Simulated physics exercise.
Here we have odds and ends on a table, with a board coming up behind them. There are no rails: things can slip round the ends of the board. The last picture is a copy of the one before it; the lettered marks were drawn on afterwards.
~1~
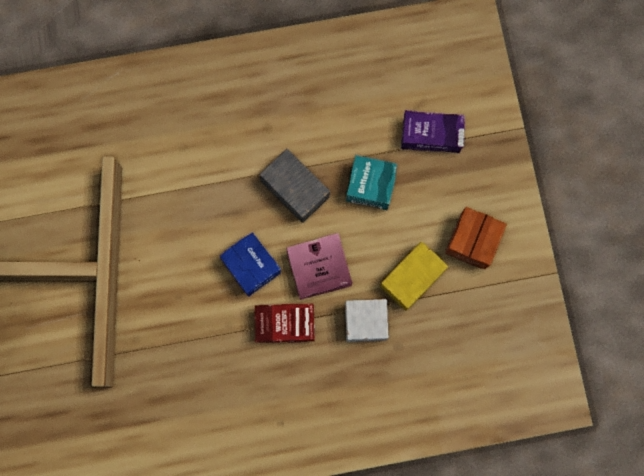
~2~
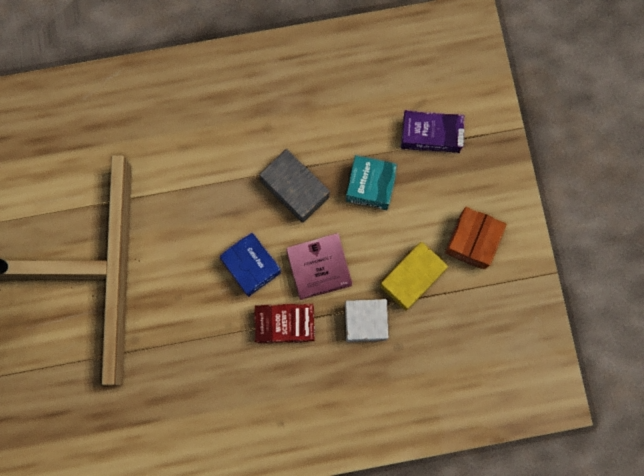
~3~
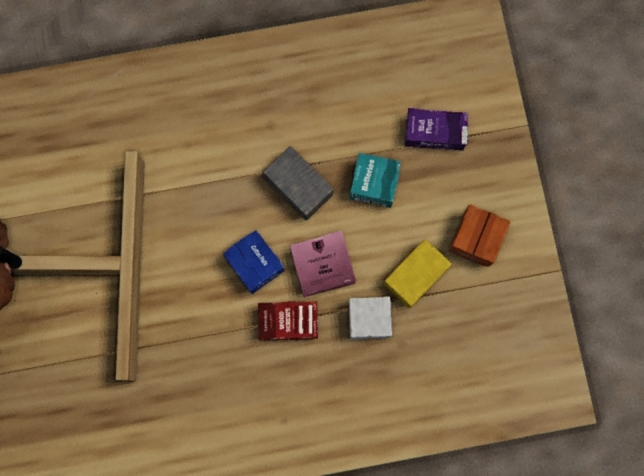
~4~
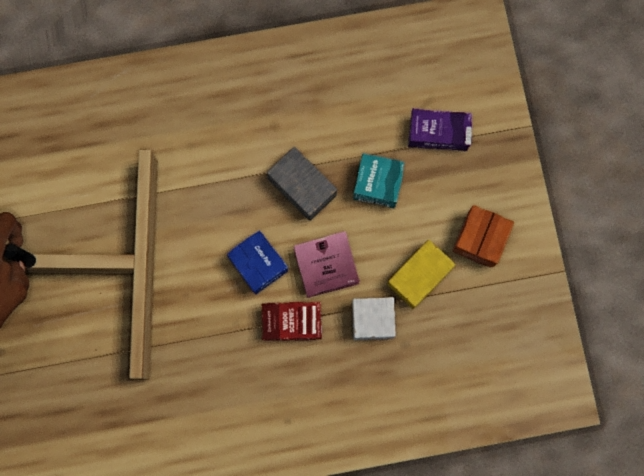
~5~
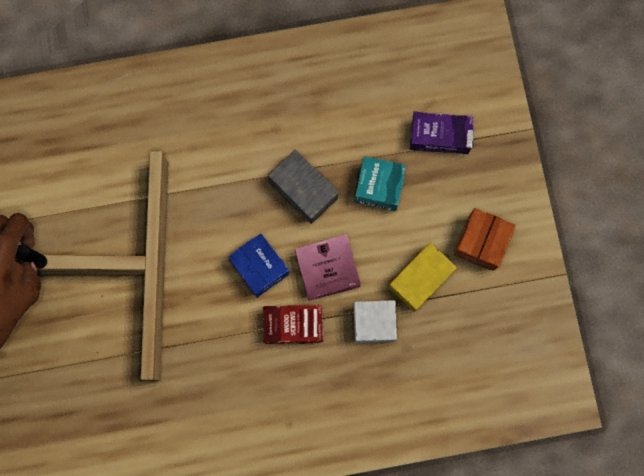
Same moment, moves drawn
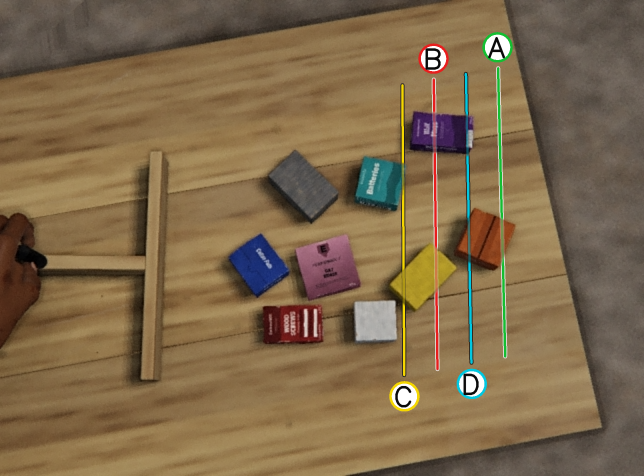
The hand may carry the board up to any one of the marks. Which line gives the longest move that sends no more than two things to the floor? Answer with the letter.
Stop at D.
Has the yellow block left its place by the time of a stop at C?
By then, yes.
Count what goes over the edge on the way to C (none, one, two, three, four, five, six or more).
In all, none.
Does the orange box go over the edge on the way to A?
Yes.
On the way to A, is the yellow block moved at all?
Yes.
On the marked copy, A at (502, 208); B at (436, 220); C at (403, 226); D at (469, 214).
Taking D. A third of the way, board (266, 242); red box (303, 325); grey block (310, 188).
Two thirds of the way, board (382, 221); orange box (505, 233); yellow block (497, 292).
When it is over, board (469, 205); orange box over the edge; turquoise box (531, 162); one fallen.
As for the rest, A drops four; B is within the limit but short; C is within the limit but short.
